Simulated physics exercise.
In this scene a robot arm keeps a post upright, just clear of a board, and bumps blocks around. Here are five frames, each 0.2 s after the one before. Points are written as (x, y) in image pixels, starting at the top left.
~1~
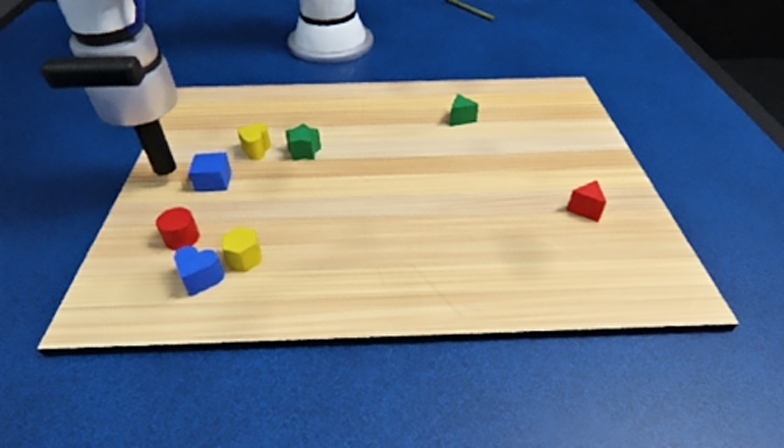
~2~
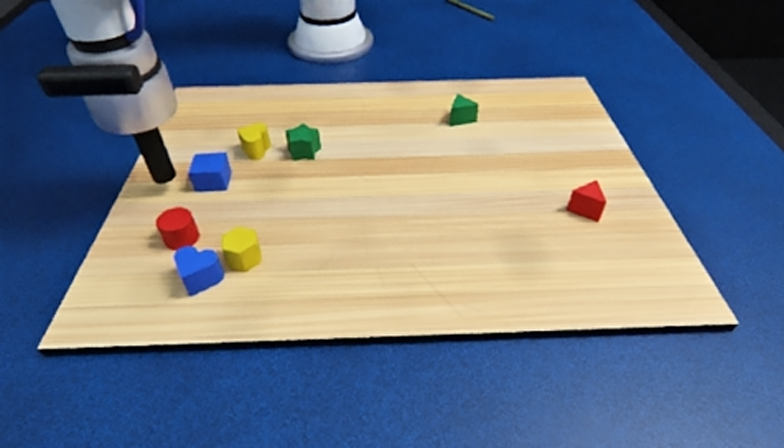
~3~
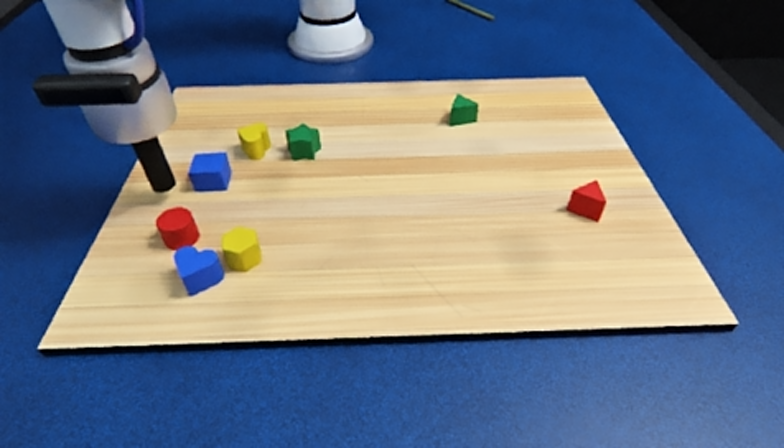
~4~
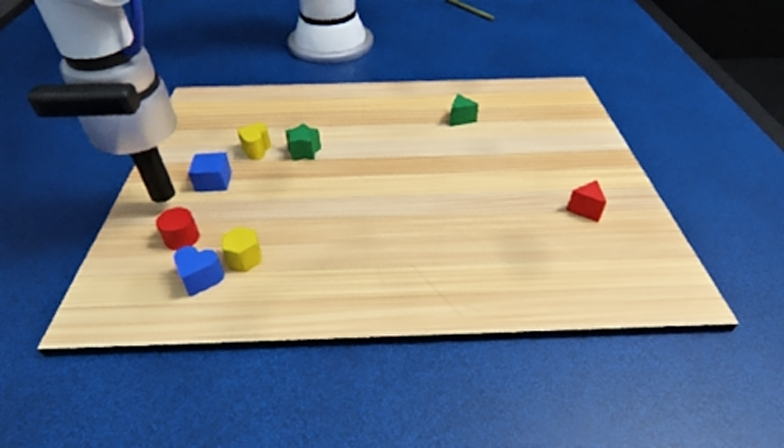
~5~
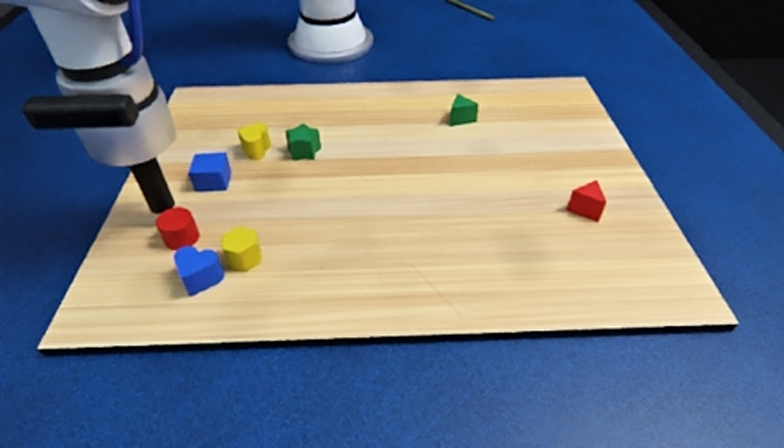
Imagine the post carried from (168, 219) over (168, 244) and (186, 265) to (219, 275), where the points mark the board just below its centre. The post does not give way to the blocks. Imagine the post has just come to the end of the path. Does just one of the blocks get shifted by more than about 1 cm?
No, that is not what happens.
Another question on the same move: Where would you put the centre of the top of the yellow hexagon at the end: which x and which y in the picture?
The middle of the upper face of the yellow hexagon will lie at about (276, 233) in the picture.
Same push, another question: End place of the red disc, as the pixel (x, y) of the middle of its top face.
The red disc ends near (239, 238).
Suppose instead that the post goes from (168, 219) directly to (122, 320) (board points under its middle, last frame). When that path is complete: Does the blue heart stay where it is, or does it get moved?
Still in place.
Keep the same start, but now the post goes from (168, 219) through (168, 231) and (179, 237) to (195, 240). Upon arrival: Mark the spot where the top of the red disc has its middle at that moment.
Just about (200, 237).
The first path, step by step. One third of the way, post (163, 232); red disc (185, 233).
Two thirds of the way, post (181, 252); red disc (211, 240); blue heart (195, 265); yellow hexagon (247, 238), turned 15° clockwise.
At the end, post (214, 263); red disc (239, 238); blue heart (217, 283), turned 25° clockwise; blue square piece unmoved; yellow hexagon (276, 233), turned 45° clockwise.
